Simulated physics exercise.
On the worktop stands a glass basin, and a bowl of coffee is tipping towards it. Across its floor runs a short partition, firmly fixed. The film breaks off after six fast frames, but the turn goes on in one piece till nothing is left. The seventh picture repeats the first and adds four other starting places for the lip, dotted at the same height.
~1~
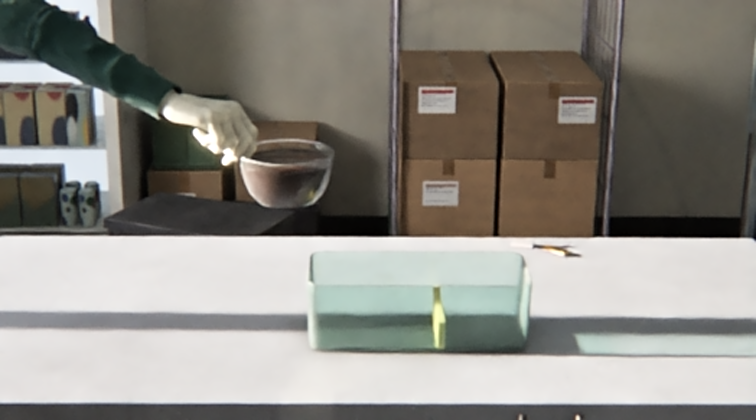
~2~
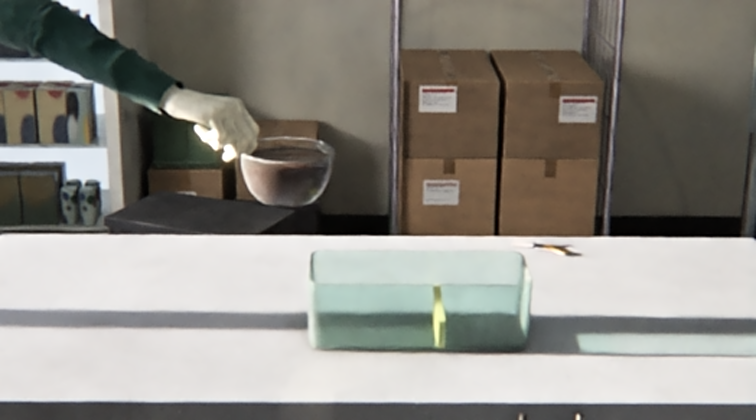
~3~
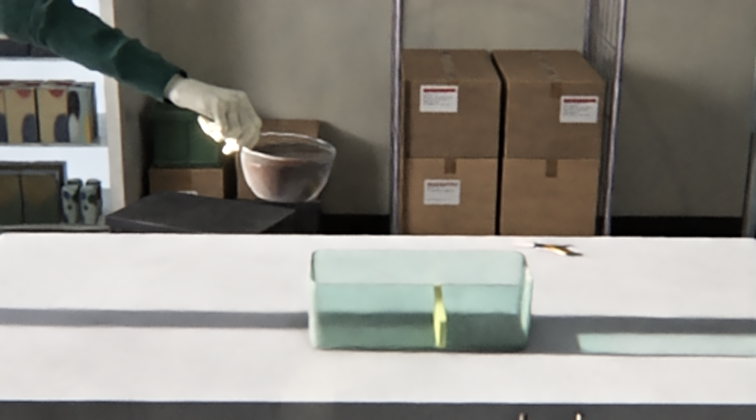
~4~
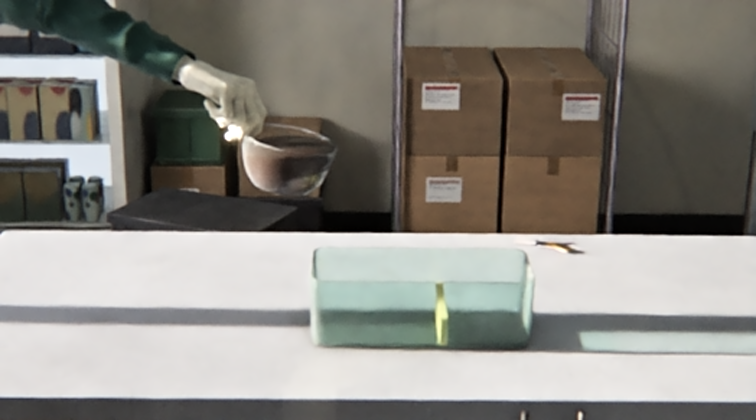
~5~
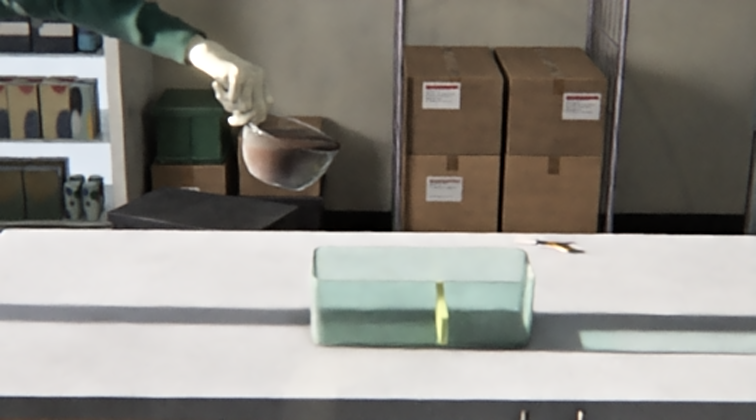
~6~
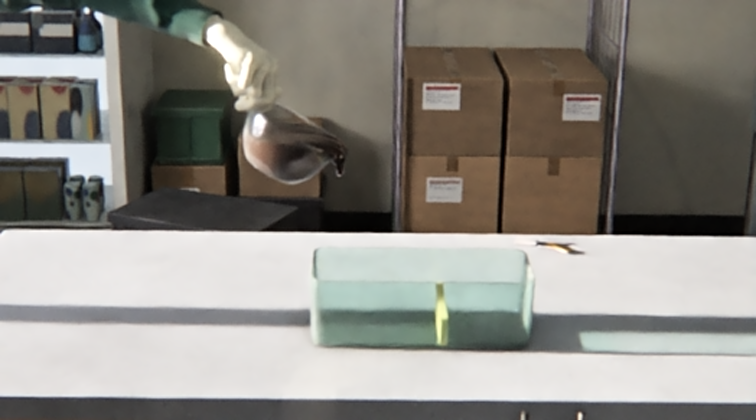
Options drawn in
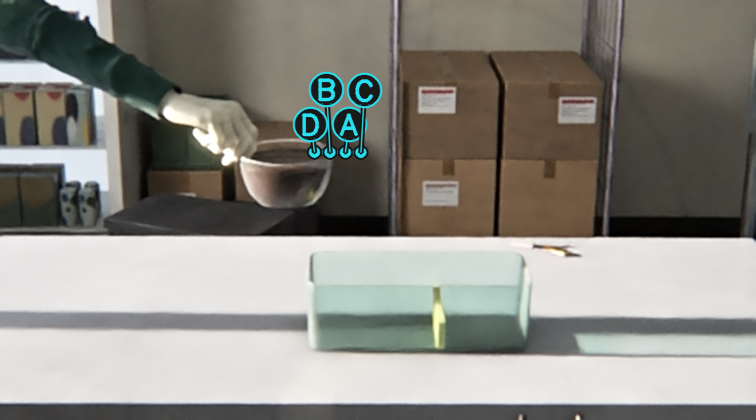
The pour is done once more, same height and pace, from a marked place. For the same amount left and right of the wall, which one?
Dot C does it best.
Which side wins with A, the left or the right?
The left side.
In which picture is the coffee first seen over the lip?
In picture 5.
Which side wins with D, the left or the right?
More ends on the left.
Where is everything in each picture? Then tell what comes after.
Upright, lip at (332, 152); basin from (310, 348) to (527, 349); top of the wall at (439, 305); nothing has left yet, in the first frame.
Upright, lip at (333, 151); nothing has left yet, in the second frame.
Tipped about 5°, lip at (334, 150); nothing has left yet, in the third frame.
Tipped about 11°, lip at (336, 148); nothing has left yet, in the fourth frame.
Tipped about 19°, lip at (336, 147); coffee is over the lip, down to (336, 147), in the fifth frame.
Tipped about 29°, lip at (336, 148); coffee is over the lip, down to (339, 171), in the sixth frame.
On the marked copy, A at (345, 152); B at (330, 152); C at (360, 152); D at (314, 152).
For dot A, about 78 % ends left of the wall and 20 % right of it.
For dot B, about 92 % ends left of the wall and 5 % right of it; 3 % is lost outside.
For dot C, about 42 % ends left of the wall and 57 % right of it.
For dot D, about 89 % ends left of the wall and 10 % right of it.
